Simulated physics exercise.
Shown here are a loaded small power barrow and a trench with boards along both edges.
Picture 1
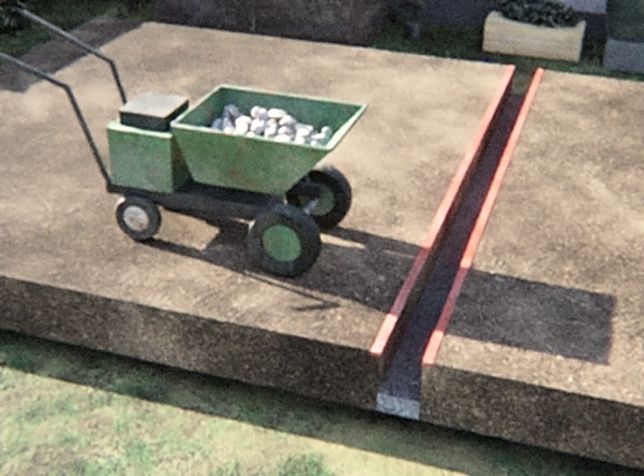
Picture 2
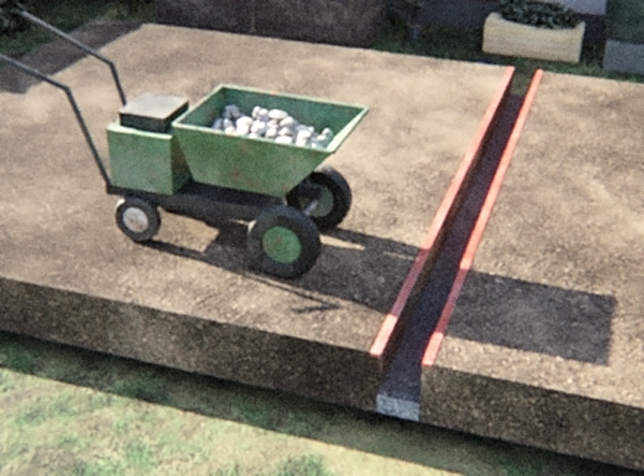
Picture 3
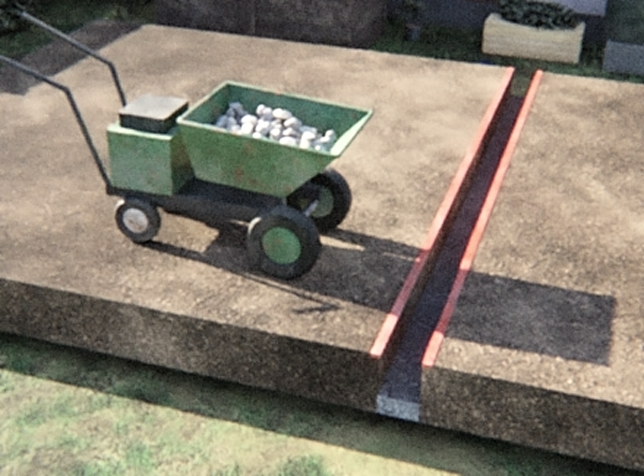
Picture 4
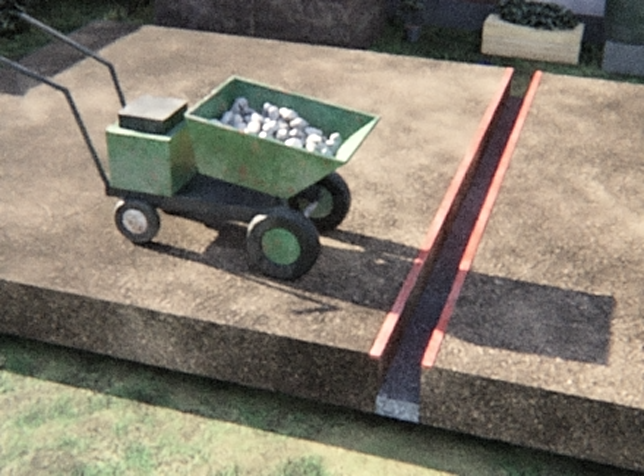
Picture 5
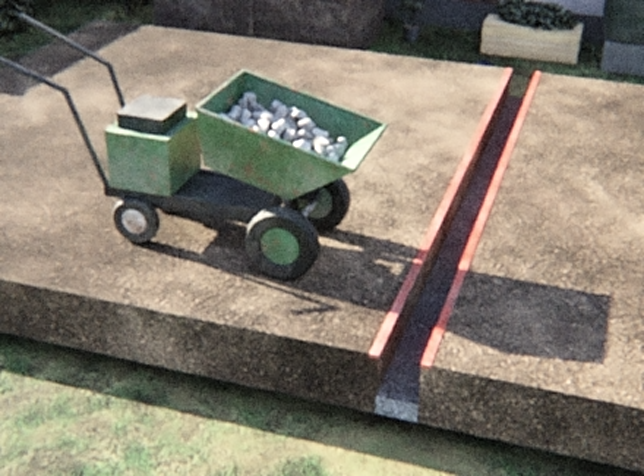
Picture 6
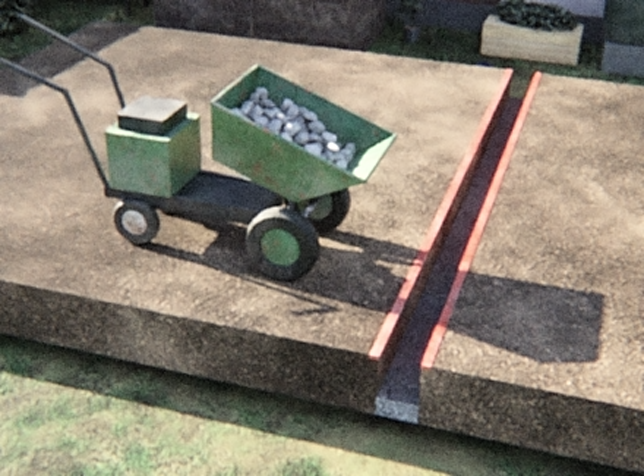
The green skip of a small barrow, loaded with broken stones, tilted slowly forward to the right while its wheels stayed still on a slab beside a narrow trench edged with red boards.
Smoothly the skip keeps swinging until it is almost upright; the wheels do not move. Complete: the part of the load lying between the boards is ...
More than half.
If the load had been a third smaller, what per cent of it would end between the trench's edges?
About 90 per cent.
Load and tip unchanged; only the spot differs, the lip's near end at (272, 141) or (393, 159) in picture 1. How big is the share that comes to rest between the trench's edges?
Estimates: 20 %, 0 %.
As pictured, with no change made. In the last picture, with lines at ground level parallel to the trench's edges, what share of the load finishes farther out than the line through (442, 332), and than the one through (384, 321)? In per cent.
First 0 in a hundred, second 90 in a hundred.
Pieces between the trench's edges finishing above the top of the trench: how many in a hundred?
Roughly 15 in a hundred.
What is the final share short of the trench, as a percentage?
Share of load: Near 5 %.
Just after the last frame, skip tipped steeply; every one in the skip.
A moment on, skip tipped right over; the larger part in the skip; just a few short of the trench; about a tenth in or heaped over the trench.
Further on, skip tipped right over; roughly a quarter in the skip; just a few short of the trench; the larger part in or heaped over the trench; just a few beyond it.
When it is over, skip tipped right over; about a tenth in the skip; about a tenth short of the trench; the larger part in or heaped over the trench; just a few beyond it.
